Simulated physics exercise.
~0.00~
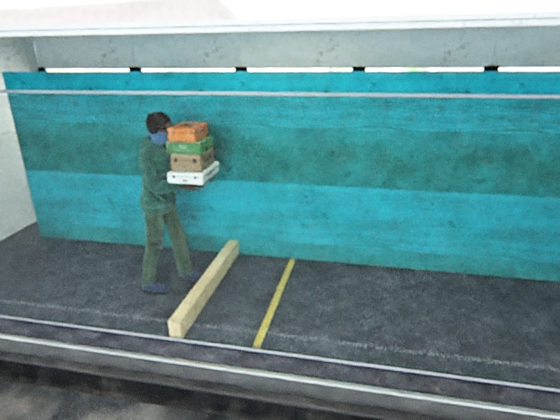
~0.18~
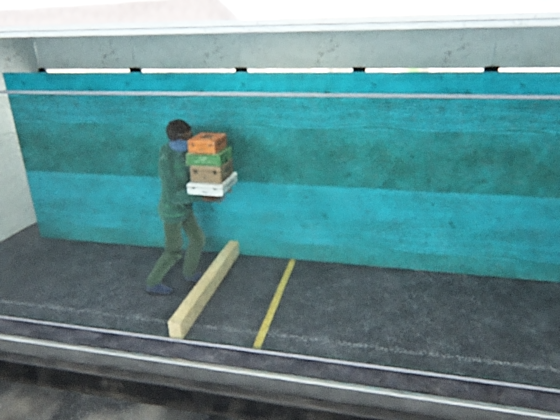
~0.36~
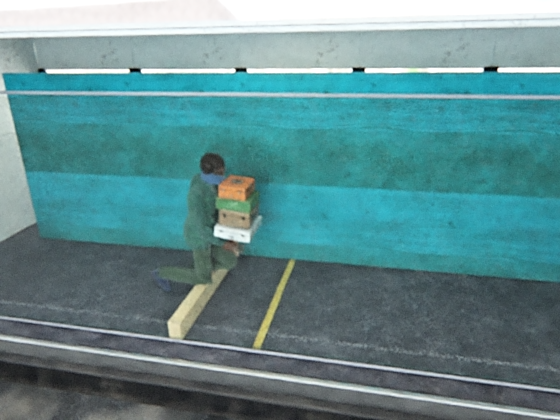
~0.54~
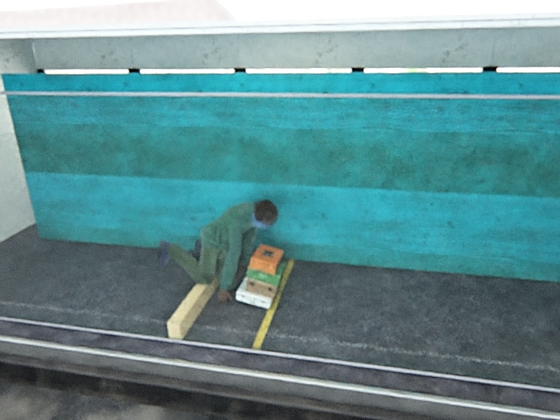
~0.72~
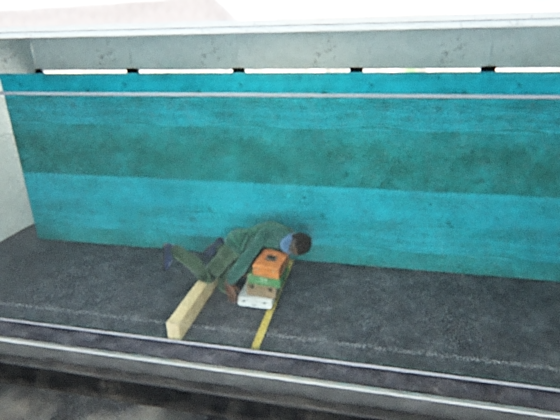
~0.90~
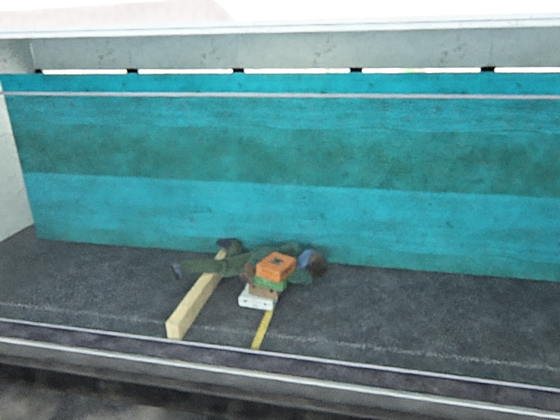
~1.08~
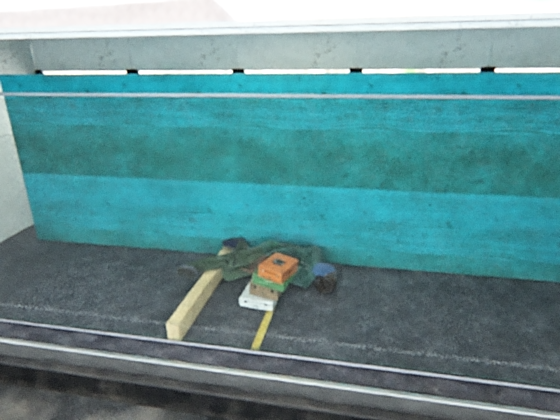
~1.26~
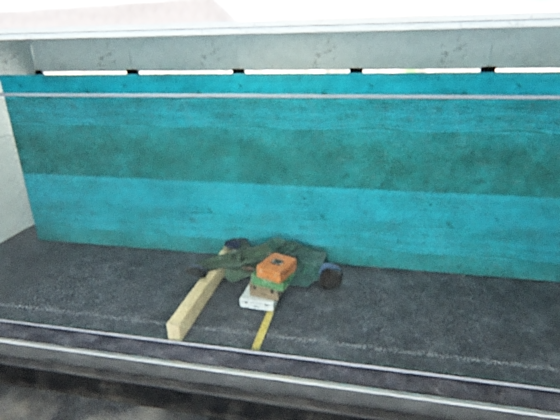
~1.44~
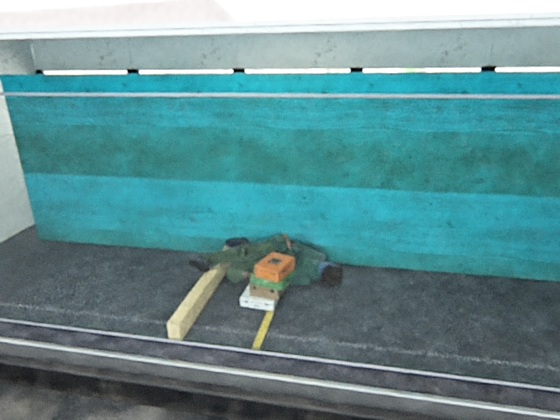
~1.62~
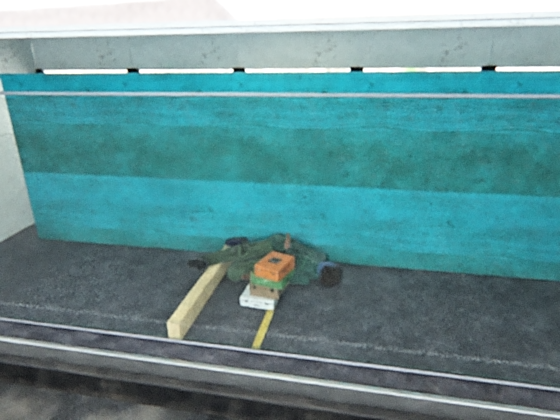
The clip opens on a person in green clothes, carrying a stack of orange, green, brown and white boxes beside a teal wall. The person moves right toward a pale beam on the dark floor, then drops to the knees over it, still holding the stack upright. Pitching forward, the person brings the boxes down to the floor near a yellow line and sprawls out behind them. The body slides a little farther right and settles flat. At the end, the person's head lies past the line, while the white box rests just short of it.
